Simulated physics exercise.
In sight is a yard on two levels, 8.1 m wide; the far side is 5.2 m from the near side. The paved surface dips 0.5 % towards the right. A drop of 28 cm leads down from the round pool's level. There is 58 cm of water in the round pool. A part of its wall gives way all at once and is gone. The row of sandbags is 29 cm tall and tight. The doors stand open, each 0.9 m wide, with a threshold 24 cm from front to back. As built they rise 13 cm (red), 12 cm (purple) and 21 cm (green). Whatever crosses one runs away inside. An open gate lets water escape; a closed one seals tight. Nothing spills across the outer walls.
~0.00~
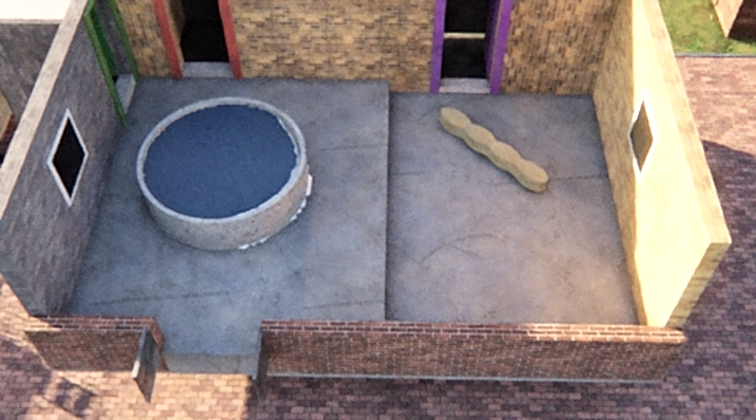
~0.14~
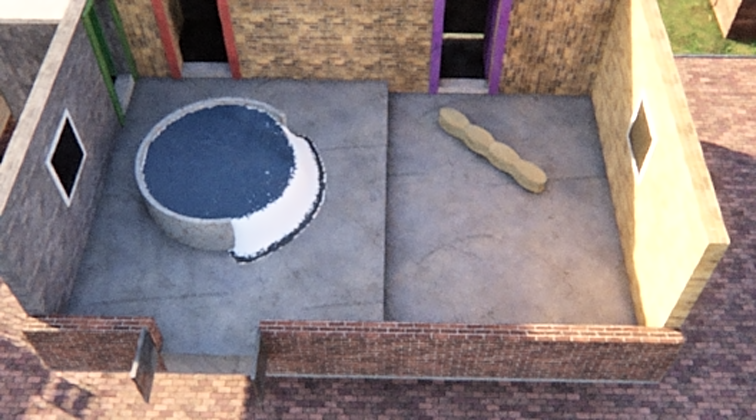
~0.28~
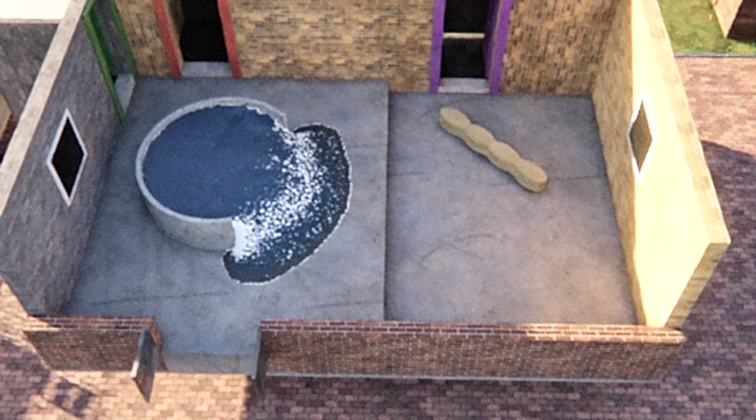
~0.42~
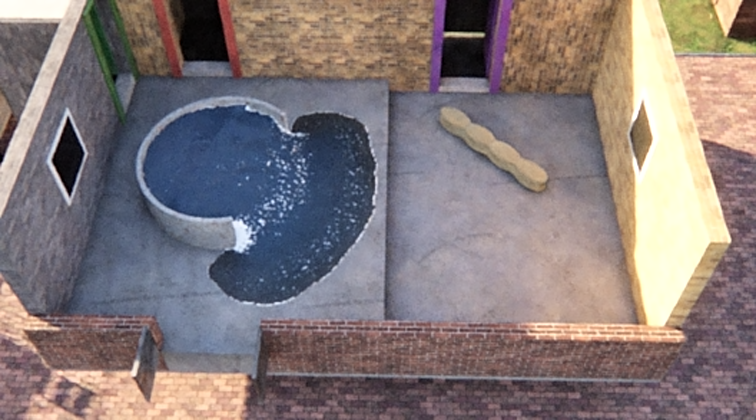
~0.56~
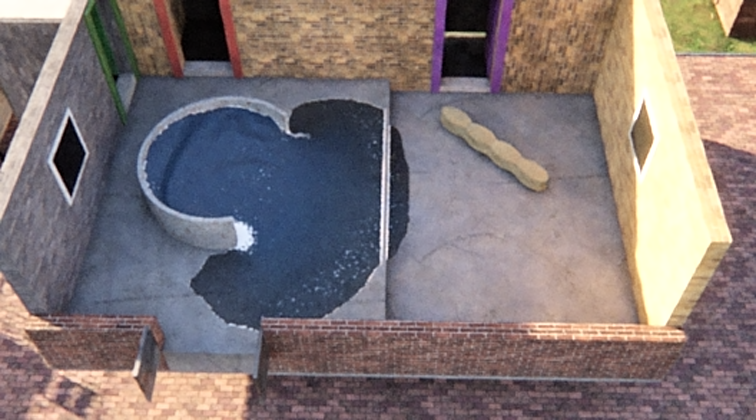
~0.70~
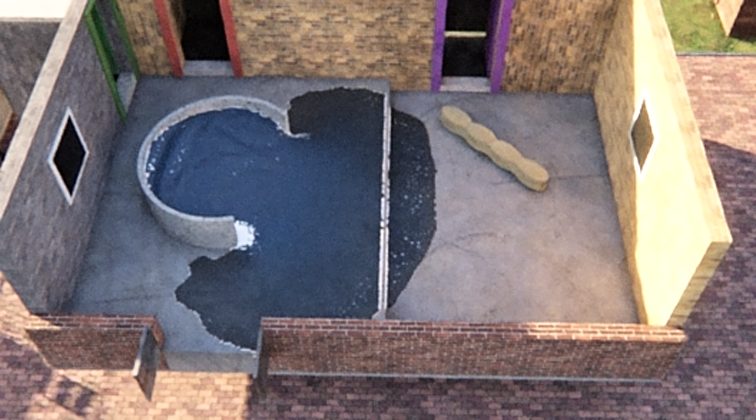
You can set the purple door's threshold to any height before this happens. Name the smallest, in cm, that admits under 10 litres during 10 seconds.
Some 17 cm above the ground.
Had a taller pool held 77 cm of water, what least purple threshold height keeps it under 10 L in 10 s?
Then roughly 24 cm.
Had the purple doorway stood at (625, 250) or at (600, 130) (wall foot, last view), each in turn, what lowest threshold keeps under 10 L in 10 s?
Roughly 27 and 14.0 cm.
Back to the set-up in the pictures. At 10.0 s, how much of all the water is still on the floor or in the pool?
Roughly 96 in a hundred.
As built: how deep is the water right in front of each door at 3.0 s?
In cm: Red 0, purple 9, green 0.
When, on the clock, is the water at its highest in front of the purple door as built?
Near 8.0 s.
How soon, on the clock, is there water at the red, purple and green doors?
Red not in the 10 s, purple 1.2 s, green not within the 10 s.
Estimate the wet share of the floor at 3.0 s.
About 65 per cent.
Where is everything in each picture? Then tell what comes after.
The round pool at (223, 160) is whole and still, 58 cm deep; the purple door at (469, 49) is dry, in the first frame.
Water pours out at (298, 194) and has run 0.3 m, to (310, 145); about 7 cm deep outside, 58 cm at the back, in the second frame.
Water pours out at (298, 195) and has run 0.8 m, to (337, 137); about 9 cm deep outside, 58 cm at the back, in the third frame.
Water pours out at (299, 195) and has run 1.2 m, to (359, 126); about 7 cm deep outside, 58 cm at the back, in the fourth frame.
Water pours out at (300, 195) and has run 1.7 m, to (392, 133); about 5 cm deep outside, 57 cm at the back, in the fifth frame.
The front is at (417, 125), 2.2 m from the gap at (300, 195); 10.0 m2 of floor is wet, 52 cm left at the back; 1.2 m in a straight line remain to the purple door at (470, 48), in the sixth frame.
After 1.4 s water covers 45 % of the floor, deepest (21 cm) near (311, 195); 9 cm at the purple door, 0 litres in over its 12 cm threshold.
After 3.0 s water covers 65 % of the floor, deepest (42 cm) near (635, 355); 9 cm at the purple door, 4 litres in over its 12 cm threshold.
After 10.0 s water covers 55 % of the floor, deepest (18 cm) near (587, 106); 13 cm at the purple door, 50 litres in over its 12 cm threshold.
At the purple door as built, the water arrived by 1.2 s and peaked near 21 cm at 8.2 s.
With a threshold of 14.5 cm, 24 litres would have come in within the 10 s; with 19.5 cm, 4 litres. So under 10 litres takes about 17 cm.
